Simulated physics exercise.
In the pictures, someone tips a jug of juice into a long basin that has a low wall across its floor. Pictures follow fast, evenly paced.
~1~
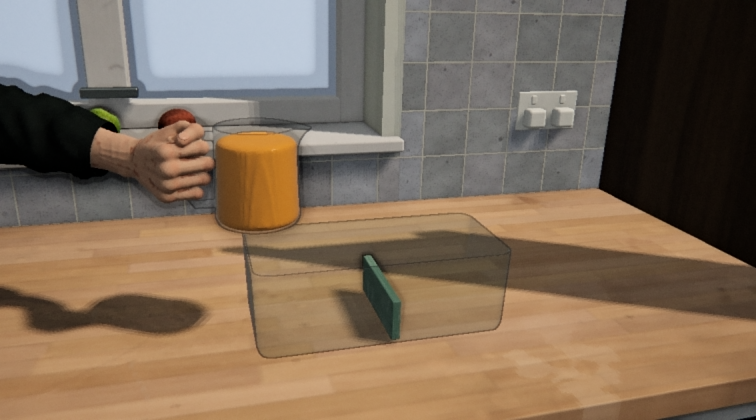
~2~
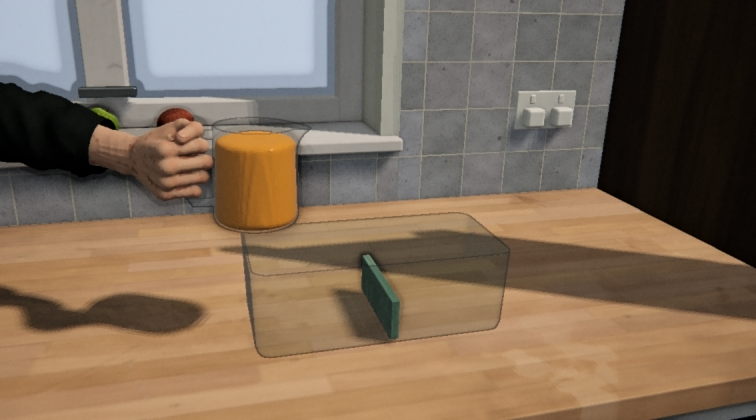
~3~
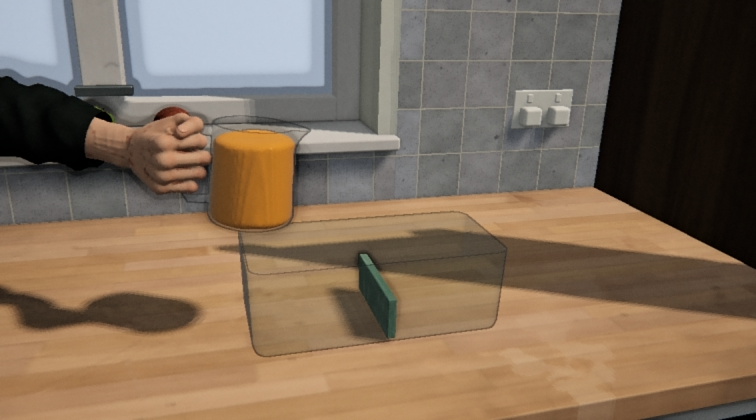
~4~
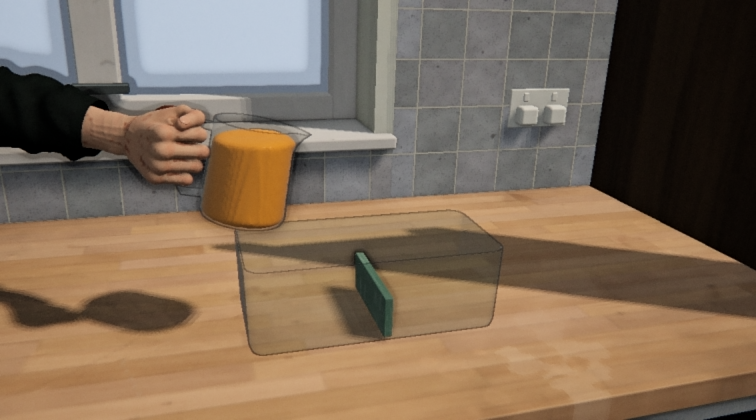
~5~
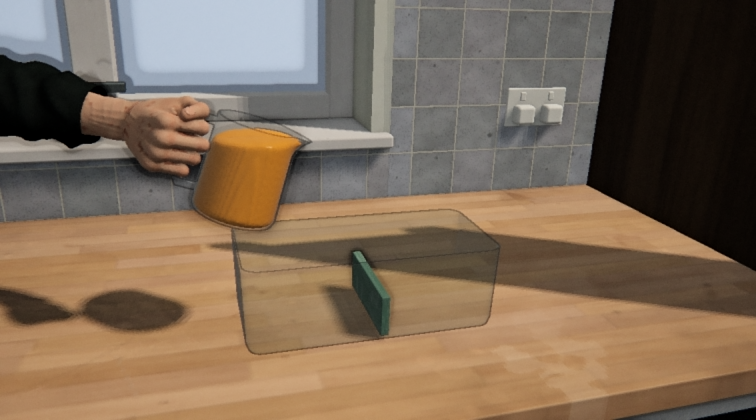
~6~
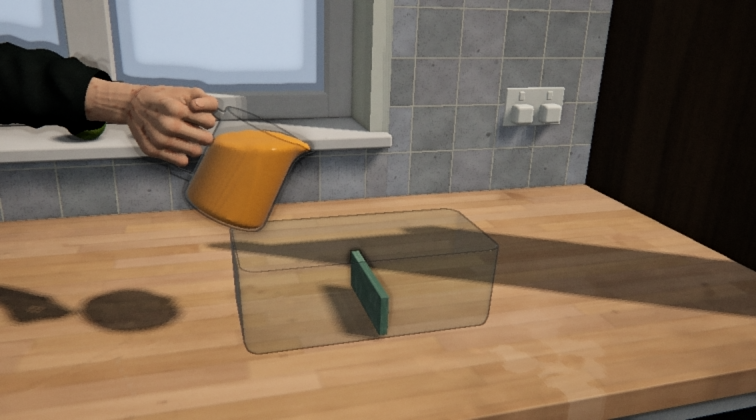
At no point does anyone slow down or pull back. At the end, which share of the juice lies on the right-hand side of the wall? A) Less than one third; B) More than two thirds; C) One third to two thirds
Option A: Less than one third.
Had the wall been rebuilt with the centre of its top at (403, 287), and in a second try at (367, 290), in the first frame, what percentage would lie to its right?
In turn some 5 and 35 in a hundred.
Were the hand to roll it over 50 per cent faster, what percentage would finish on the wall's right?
0 per cent or thereabouts.
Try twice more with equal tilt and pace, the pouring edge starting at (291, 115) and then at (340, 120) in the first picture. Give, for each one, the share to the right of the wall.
About 5 and 60 per cent.
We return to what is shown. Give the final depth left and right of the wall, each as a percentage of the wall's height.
Once it settles, the left reaches around 50 and the right around 0.
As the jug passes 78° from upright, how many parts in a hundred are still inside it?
75 per cent, roughly.
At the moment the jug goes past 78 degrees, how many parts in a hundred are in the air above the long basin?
That works out near 15 percent.
A moment on, the jug is tipped on its side and 73 per cent is still to pour, 12 is left of the wall and 0 right of it.
Next, the jug is tipped on its side and 33 per cent is still to pour, 53 is left of the wall and 0 right of it.
Then the jug is tipped on its side and 14 per cent is still to pour, 78 is left of the wall and 1 right of it.
Later the jug is tipped on its side and 6 per cent is still to pour, 88 is left of the wall and 1 right of it.
At rest 94 per cent lies left of the wall, 1 right of it and 3 outside.
